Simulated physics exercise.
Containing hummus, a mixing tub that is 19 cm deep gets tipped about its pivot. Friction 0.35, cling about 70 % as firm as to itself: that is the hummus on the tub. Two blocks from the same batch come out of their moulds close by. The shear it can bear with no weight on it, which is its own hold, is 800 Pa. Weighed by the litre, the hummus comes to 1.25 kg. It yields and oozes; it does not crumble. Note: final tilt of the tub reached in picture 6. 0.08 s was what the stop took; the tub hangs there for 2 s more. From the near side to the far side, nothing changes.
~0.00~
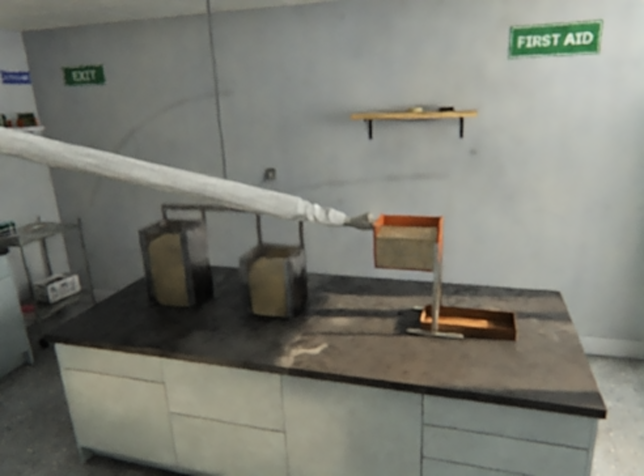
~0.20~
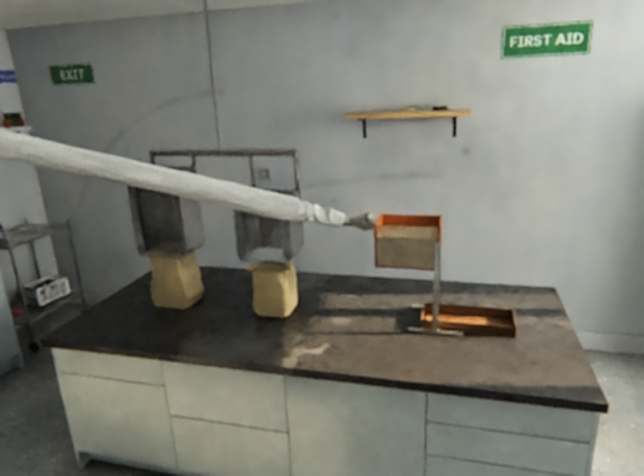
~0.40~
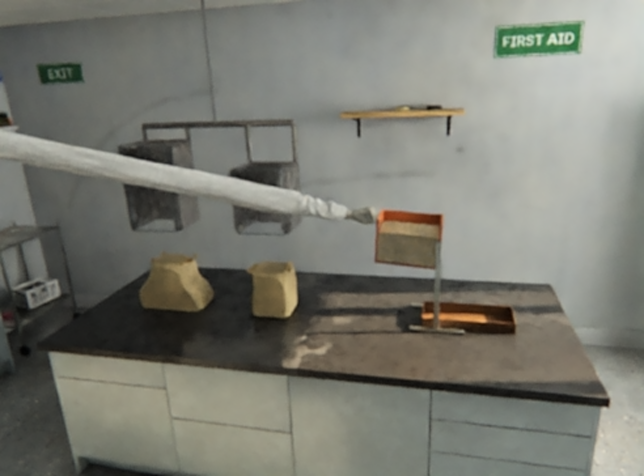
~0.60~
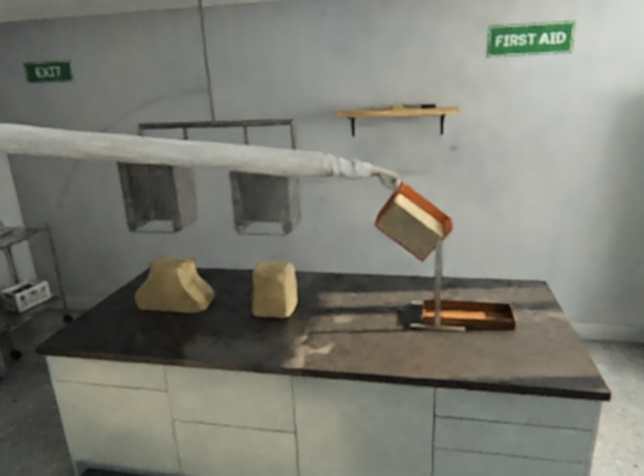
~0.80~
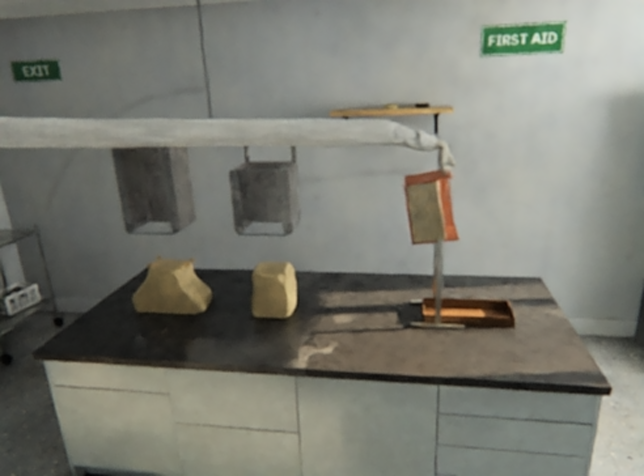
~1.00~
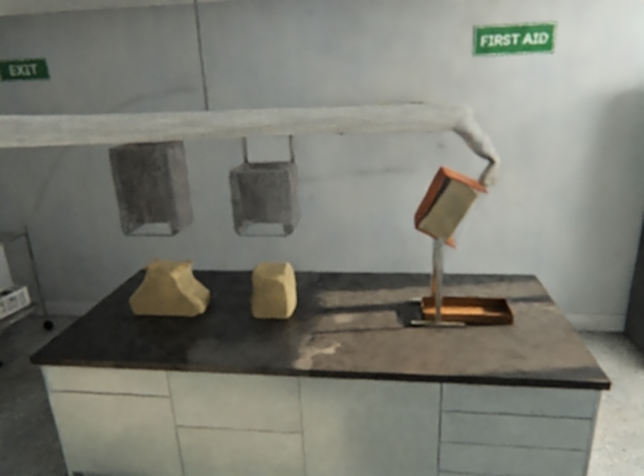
A pale arm tilting an orange-rimmed tub of beige paste above a dark counter, after two moulds lift off slumping beige blocks.
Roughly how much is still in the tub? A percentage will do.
I would say about 0 percent.
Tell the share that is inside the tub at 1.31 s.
It's something like 0 % of the original load.
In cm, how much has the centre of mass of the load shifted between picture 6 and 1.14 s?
Roughly 10 centimetres.
By 1.14 s, the tub is at 116 degrees and holds 58 %.
By 1.31 s, the tub is at 116 degrees and holds 0 %.
By 1.48 s, the tub is at 116 degrees and holds 0 %.
By 1.65 s, the tub is at 116 degrees and holds 0 %.
By 3.00 s, at the end, the tub is at 116 degrees and holds 0 %.
